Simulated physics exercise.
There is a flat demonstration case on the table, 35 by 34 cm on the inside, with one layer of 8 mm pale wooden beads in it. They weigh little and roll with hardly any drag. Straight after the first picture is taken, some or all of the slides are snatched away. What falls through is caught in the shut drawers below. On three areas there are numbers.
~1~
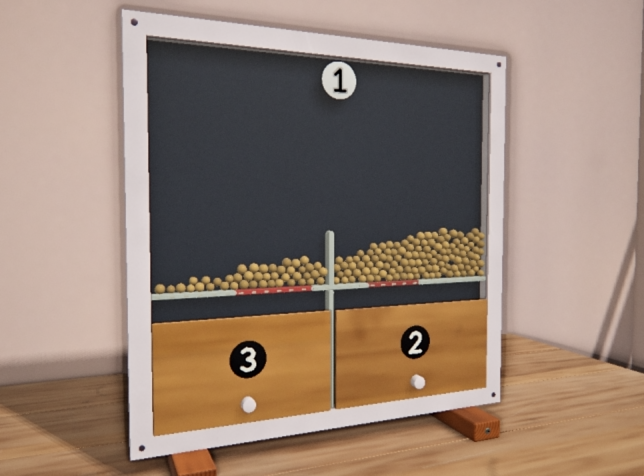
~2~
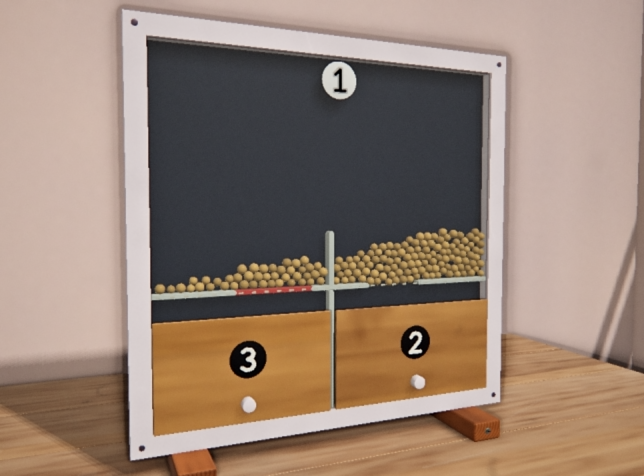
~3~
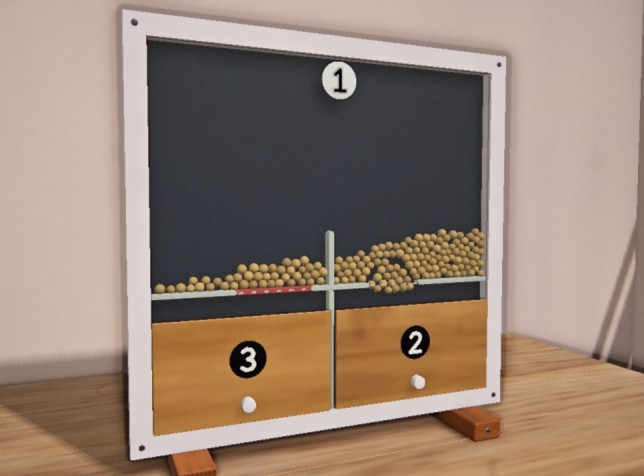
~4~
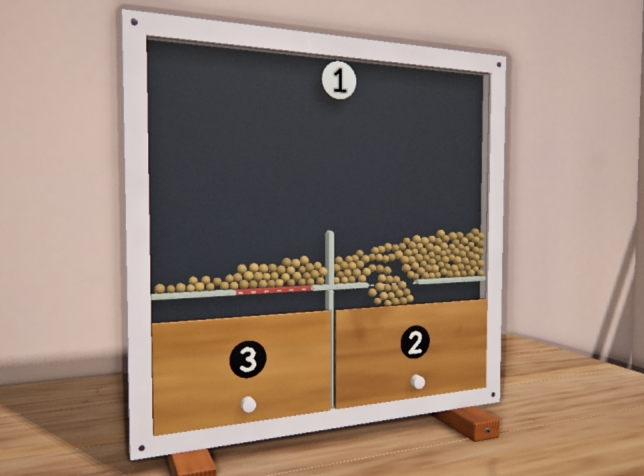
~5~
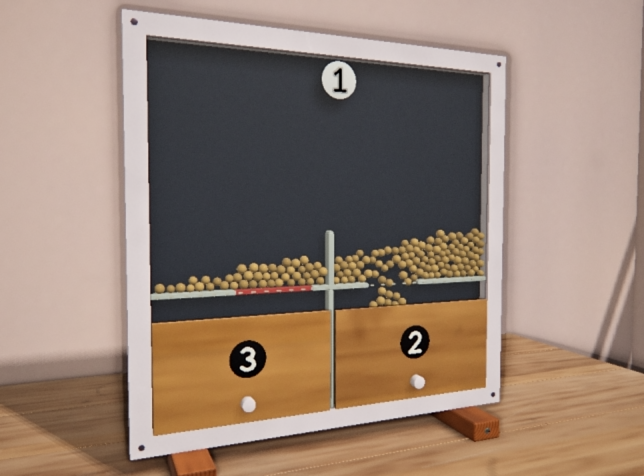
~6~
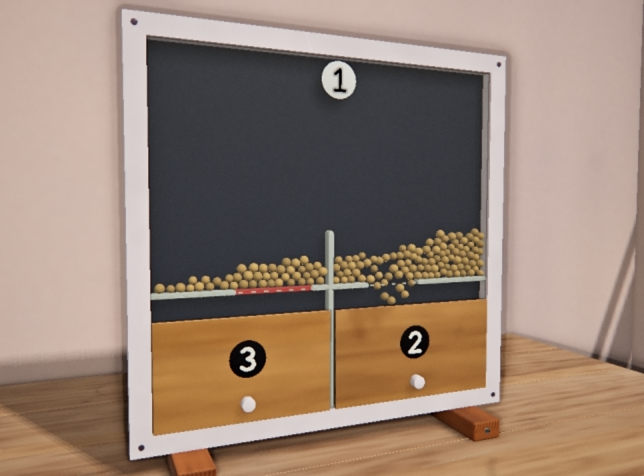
White-framed display case standing on a wooden table, its right red slide vanishing and some pale beads dropping through the gap.
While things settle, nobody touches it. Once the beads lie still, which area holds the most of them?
1.
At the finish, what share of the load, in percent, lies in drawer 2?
Roughly 45 percent of the load.
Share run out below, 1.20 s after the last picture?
Roughly 45 percent by then.
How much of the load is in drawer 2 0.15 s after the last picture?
Some 30 per cent.
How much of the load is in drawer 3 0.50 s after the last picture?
The share there is some 0 per cent.
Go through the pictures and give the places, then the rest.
In the first frame, about 160 beads; load centre (379, 265); no. 1 (339, 80), no. 2 (415, 342), no. 3 (248, 359); slides (230, 293) to (314, 288), (363, 285) to (420, 282).
In the second frame, 1 of 2 slides gone; load centre (380, 268); 0 out.
In the third frame, load centre (377, 262); 5 out.
In the fourth frame, load centre (380, 269); 14 out.
In the fifth frame, load centre (379, 264); 17 out.
In the sixth frame, load centre (374, 269); 23 out; wall ends (329, 233).
Then, 0.15 s after the last picture, 30 % are out; no. 1, 70 %, no. 2, 30 %.
Then, 0.50 s after the last picture, 40 % are out; no. 1, 60 %, no. 2, 40 %.
Then, 1.20 s after the last picture, 45 % are out; no. 1, 55 %, no. 2, 45 %.
All still 1.4 s after it, 45 % are out; no. 1, 55 %, no. 2, 45 %, no. 3, 0 %.
